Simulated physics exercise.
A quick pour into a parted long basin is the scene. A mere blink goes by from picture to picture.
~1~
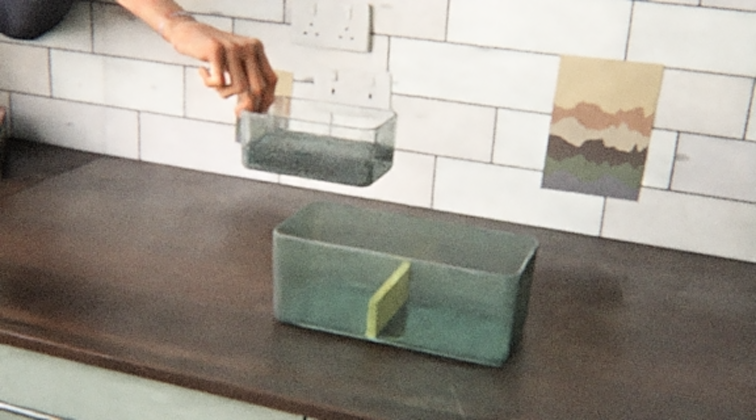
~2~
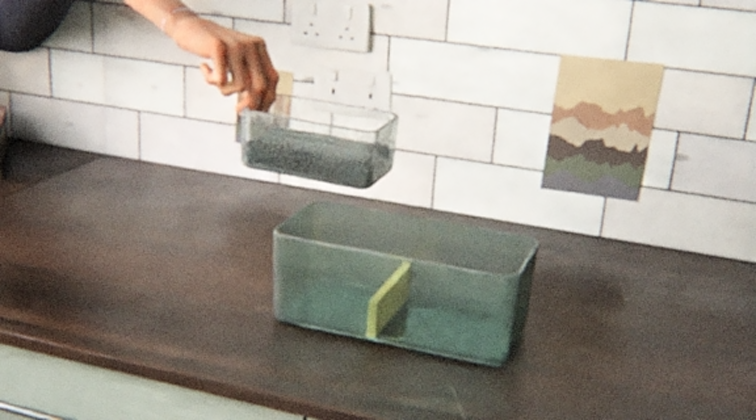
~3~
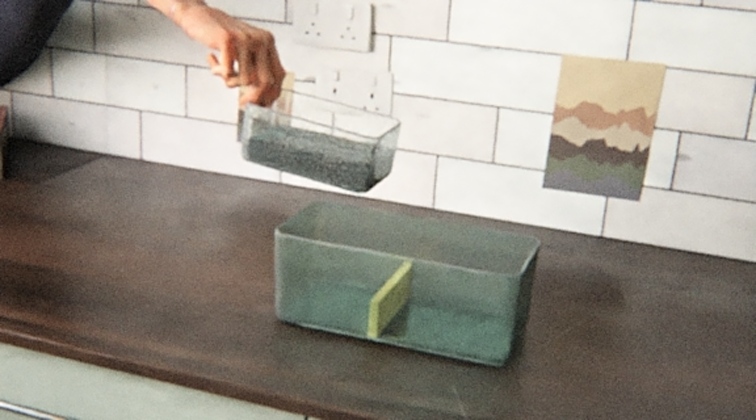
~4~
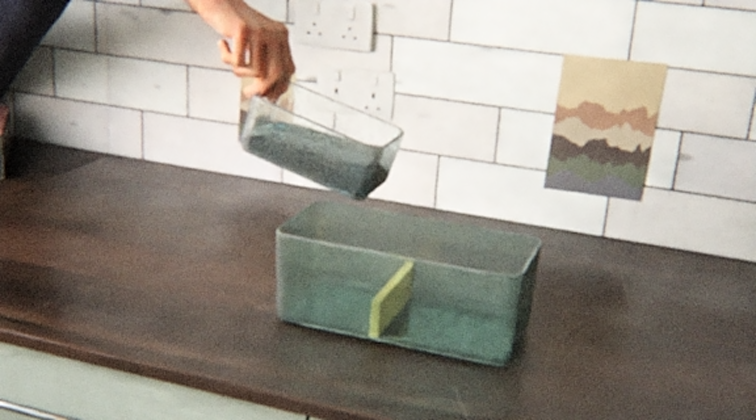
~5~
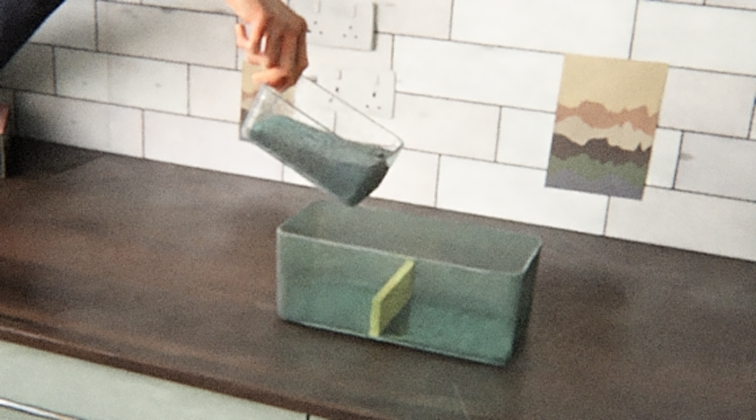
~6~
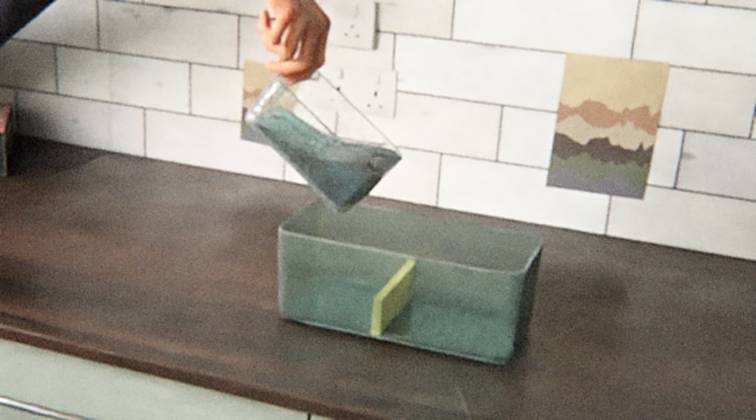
A hand held a small clear container of dark liquid above a long greenish basin with a yellow-green divider, then gradually raised the container's left end, tilting it steeply down to the right.
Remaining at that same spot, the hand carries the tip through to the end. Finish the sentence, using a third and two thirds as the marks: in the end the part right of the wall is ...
Between a third and two thirds of the whole.
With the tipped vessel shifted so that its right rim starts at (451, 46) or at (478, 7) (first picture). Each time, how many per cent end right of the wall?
90 % and 80 %.
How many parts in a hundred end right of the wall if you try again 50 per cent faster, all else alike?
Some 50 per cent.
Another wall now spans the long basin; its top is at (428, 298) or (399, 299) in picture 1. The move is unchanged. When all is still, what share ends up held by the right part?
Try 1: About 5 percent; try 2: About 45 percent.
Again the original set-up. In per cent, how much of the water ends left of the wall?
About 45 per cent.
A moment on, the tilt is 87° and 26 per cent is still to pour, 15 is left of the wall and 46 right of it.
Next, the tilt is 98° and 14 per cent is still to pour, 29 is left of the wall and 53 right of it.
Then the tilt is 98° and 3 per cent is still to pour, 42 is left of the wall and 53 right of it.
Later the tilt is 98° and 0 per cent is still to pour, 46 is left of the wall and 53 right of it.
Finally, 46 per cent lies left of the wall, 53 right of it and 1 outside.
